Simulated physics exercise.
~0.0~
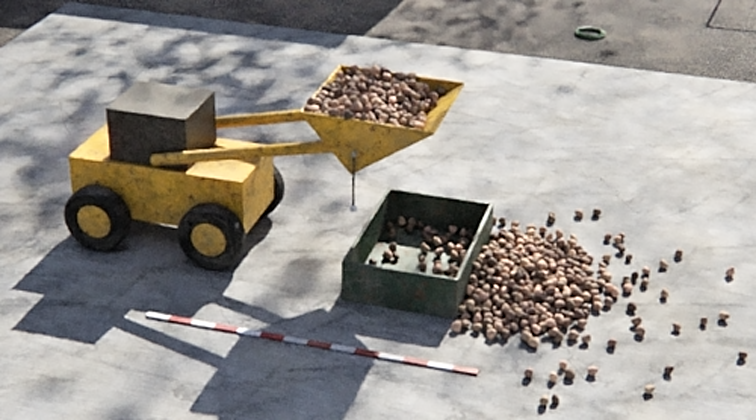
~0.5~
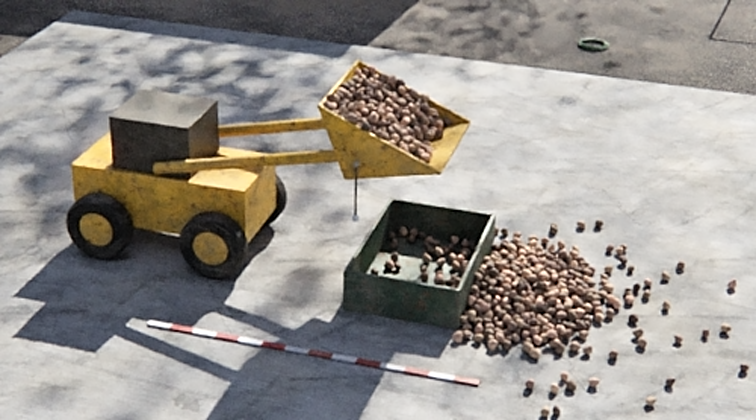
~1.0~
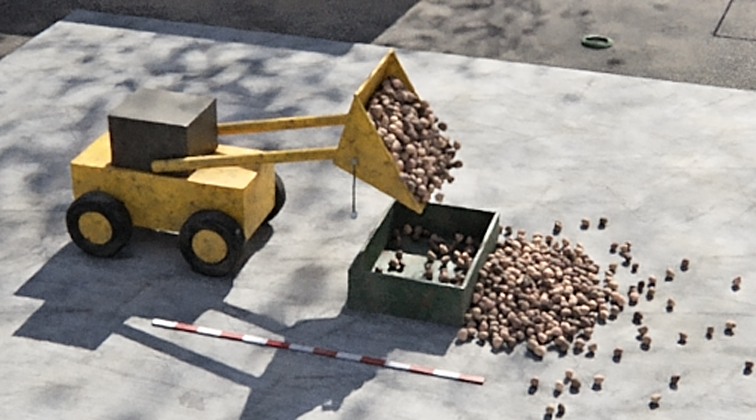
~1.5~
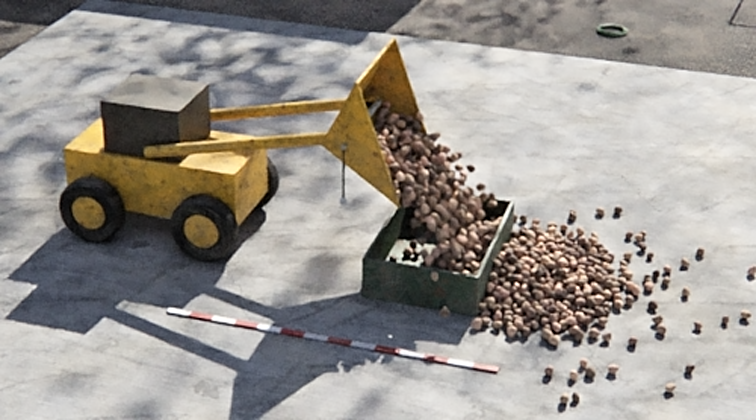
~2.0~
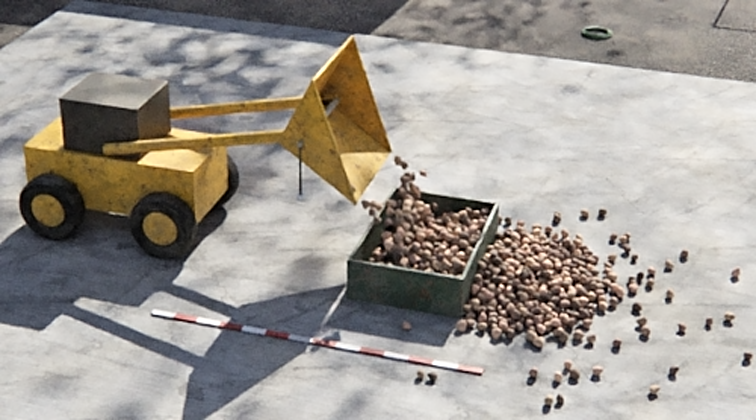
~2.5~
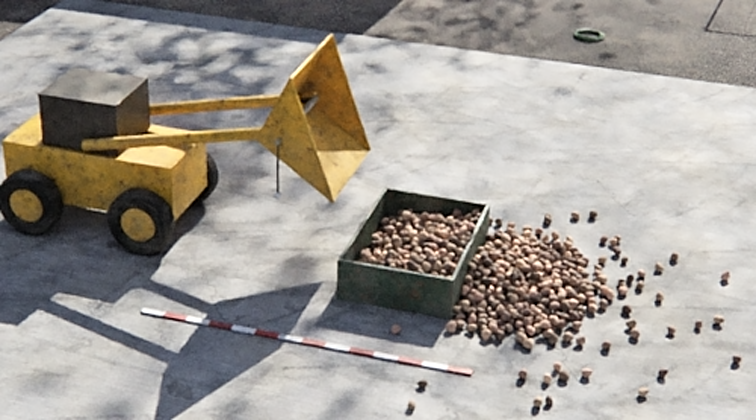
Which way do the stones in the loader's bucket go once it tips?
They move down, sliding out over the lip of the bucket and dropping into the green bin.
A blocky yellow loader with a dark box on top stands at the left of a pale, tree-shaded pavement, seen from above at an angle, its raised bucket full of brownish stones. A dark green bin with a few stones inside sits in the middle, a heap spreads to its right, and a red and white striped rod lies in front. The bucket tips forward to the right, and the stones slide over its lip into the bin. As they pour, the loader backs away to the left. Finally the bucket hangs empty, the bin is well filled, and the heap still lies beside it.
